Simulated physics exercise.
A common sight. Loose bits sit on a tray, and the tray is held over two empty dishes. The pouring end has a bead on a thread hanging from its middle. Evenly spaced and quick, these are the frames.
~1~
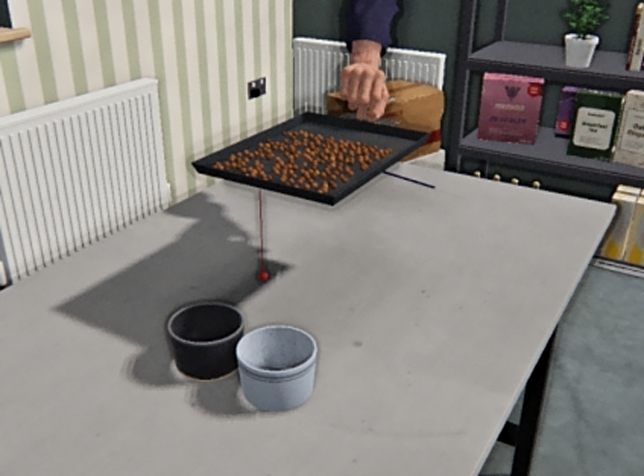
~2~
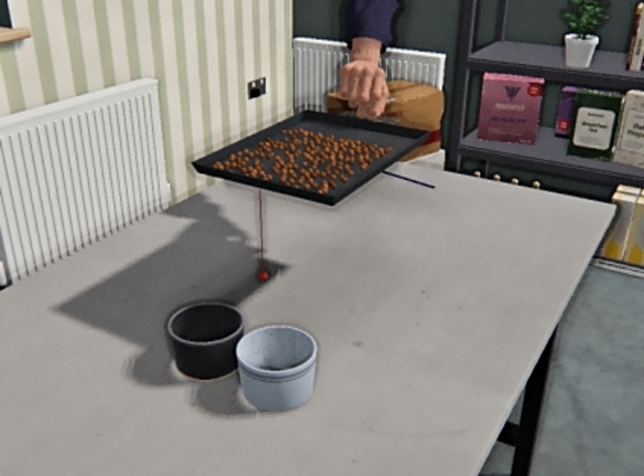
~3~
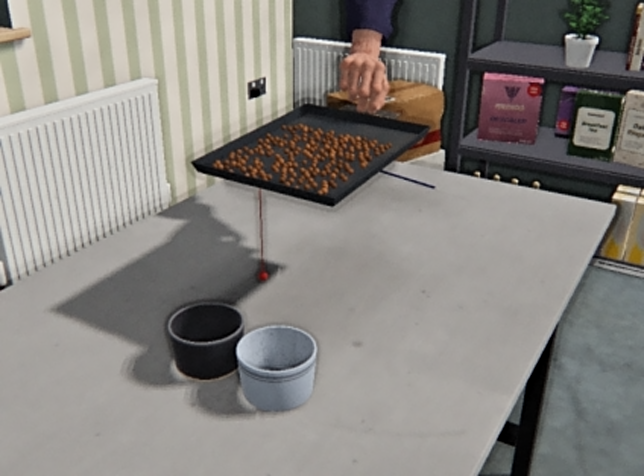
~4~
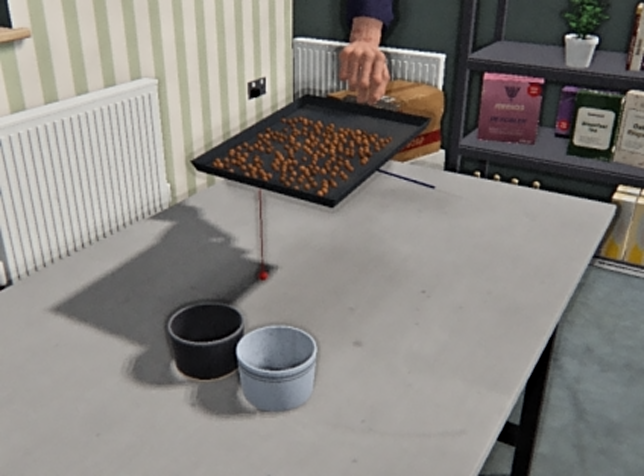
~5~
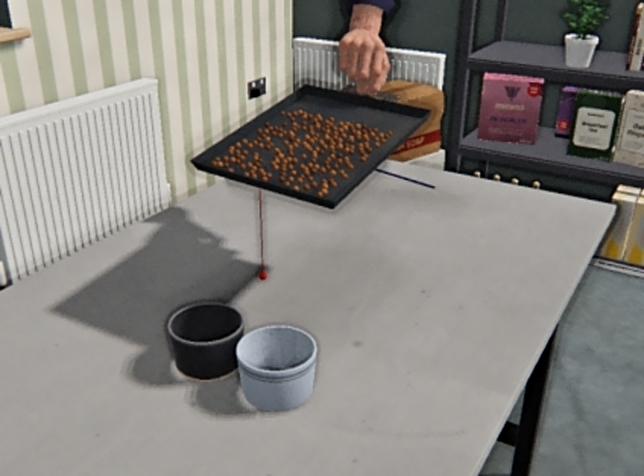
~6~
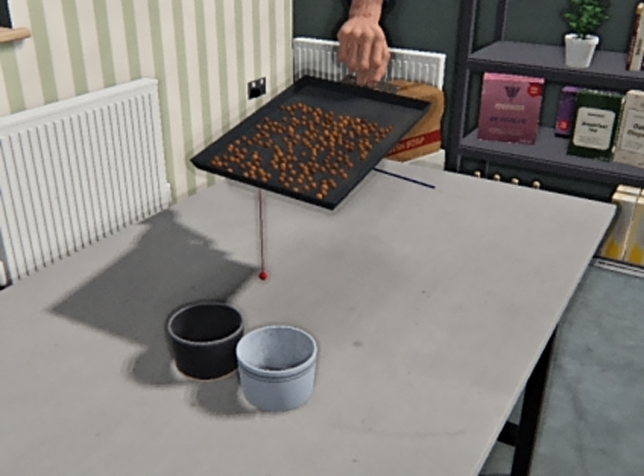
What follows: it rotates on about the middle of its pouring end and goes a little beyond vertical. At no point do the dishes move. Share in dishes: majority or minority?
Minority.
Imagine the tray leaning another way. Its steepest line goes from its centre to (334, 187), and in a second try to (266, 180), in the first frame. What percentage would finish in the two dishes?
About 0 and 10 percent.
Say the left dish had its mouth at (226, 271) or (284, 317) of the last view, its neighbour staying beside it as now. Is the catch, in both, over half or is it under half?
Try 1: A minority of it. Try 2: A majority of it.
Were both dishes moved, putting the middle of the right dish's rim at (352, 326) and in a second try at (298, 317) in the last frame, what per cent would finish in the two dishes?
It would be roughly 80 per cent, followed by roughly 80 per cent.
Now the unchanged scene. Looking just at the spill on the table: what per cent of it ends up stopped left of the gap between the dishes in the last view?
Estimate: Near 10 per cent.
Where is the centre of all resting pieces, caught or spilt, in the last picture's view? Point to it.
Somewhere around (301, 356) in the last picture.
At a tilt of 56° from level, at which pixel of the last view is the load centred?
I'd put it at about (294, 184).
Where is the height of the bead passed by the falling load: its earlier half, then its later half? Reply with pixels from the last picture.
It goes through near (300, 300) first, then near (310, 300).
Shortly afterwards, tray tipped steeply; all but a few on the tray; only a few in the right dish; a little outside both; only a few in the air.
Next, tray tipped right over; only a few in the right dish; only a few in the left dish; all but a few outside both; a little in the air.
Some moments later, tray tipped past a quarter turn; only a few in the right dish; only a few in the left dish; all but a few outside both.
In the end, tray tipped past a quarter turn; only a few in the right dish; only a few in the left dish; all but a few outside both.
